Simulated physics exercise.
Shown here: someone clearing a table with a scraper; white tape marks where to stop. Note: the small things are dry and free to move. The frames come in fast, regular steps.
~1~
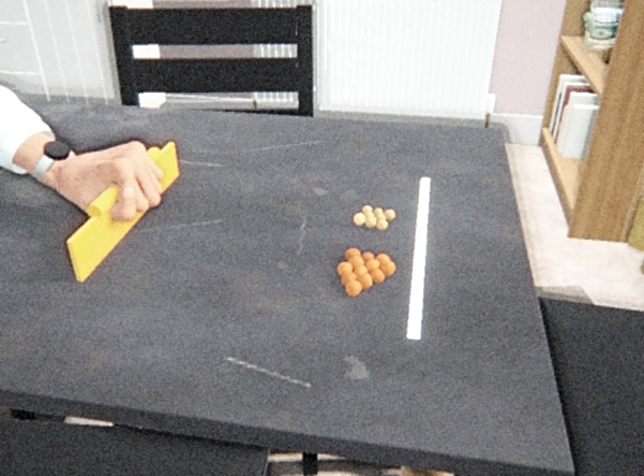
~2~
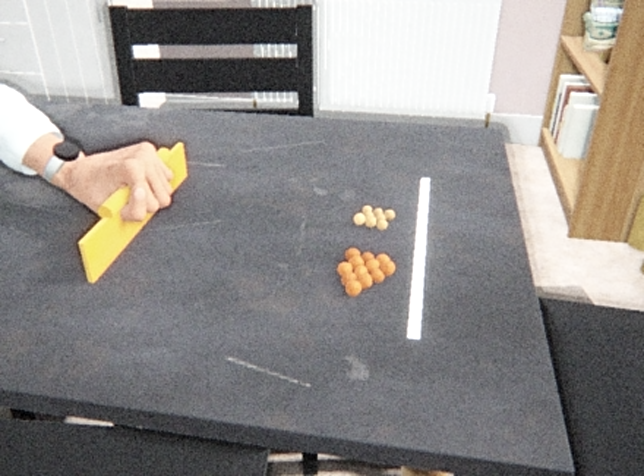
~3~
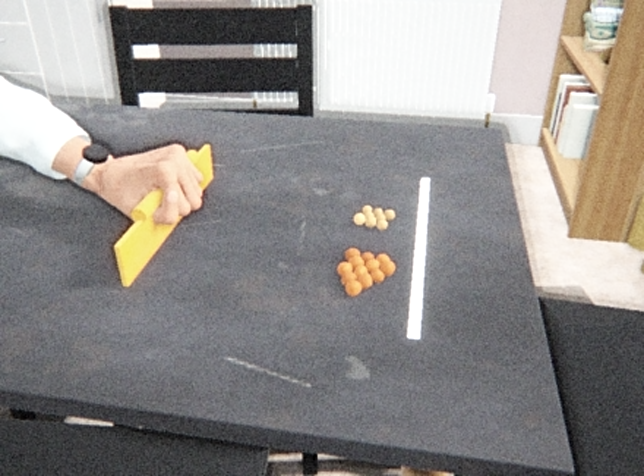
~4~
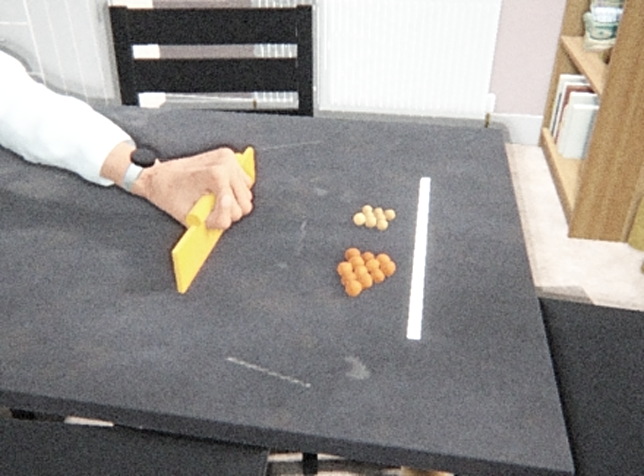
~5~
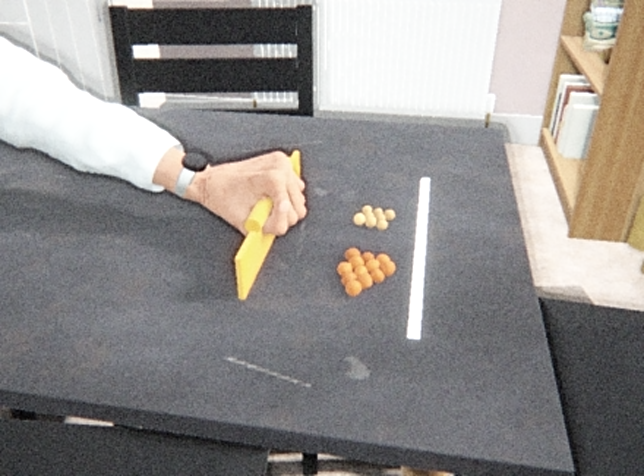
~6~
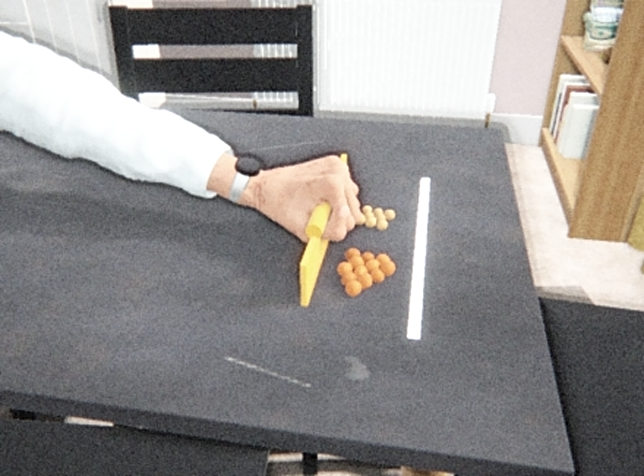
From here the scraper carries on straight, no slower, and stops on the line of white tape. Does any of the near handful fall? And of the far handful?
As for the near handful, it sheds some off the end. Far handful - it sheds some off the end.
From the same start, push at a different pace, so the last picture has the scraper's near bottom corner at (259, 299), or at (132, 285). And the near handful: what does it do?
At first it spills some off, and after that it never goes over.
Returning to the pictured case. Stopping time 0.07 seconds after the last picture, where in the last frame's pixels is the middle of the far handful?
Centre estimate, last view: Approx. (415, 219).
Then, 0.07 s after the last picture, scraper still moving, near (396, 207); near handful all on the table, its front near (434, 289); far handful all on the table, its front near (438, 240).
Then, 0.15 s after the last picture, scraper stopped at the white tape; near handful all on the table, its front near (539, 309); far handful all on the table, its front near (538, 266).
Then, 0.43 s after the last picture, scraper stopped at the white tape; near handful all over the edge; far handful all over the edge.
At rest, scraper stopped at the white tape; near handful all over the edge; far handful all over the edge.
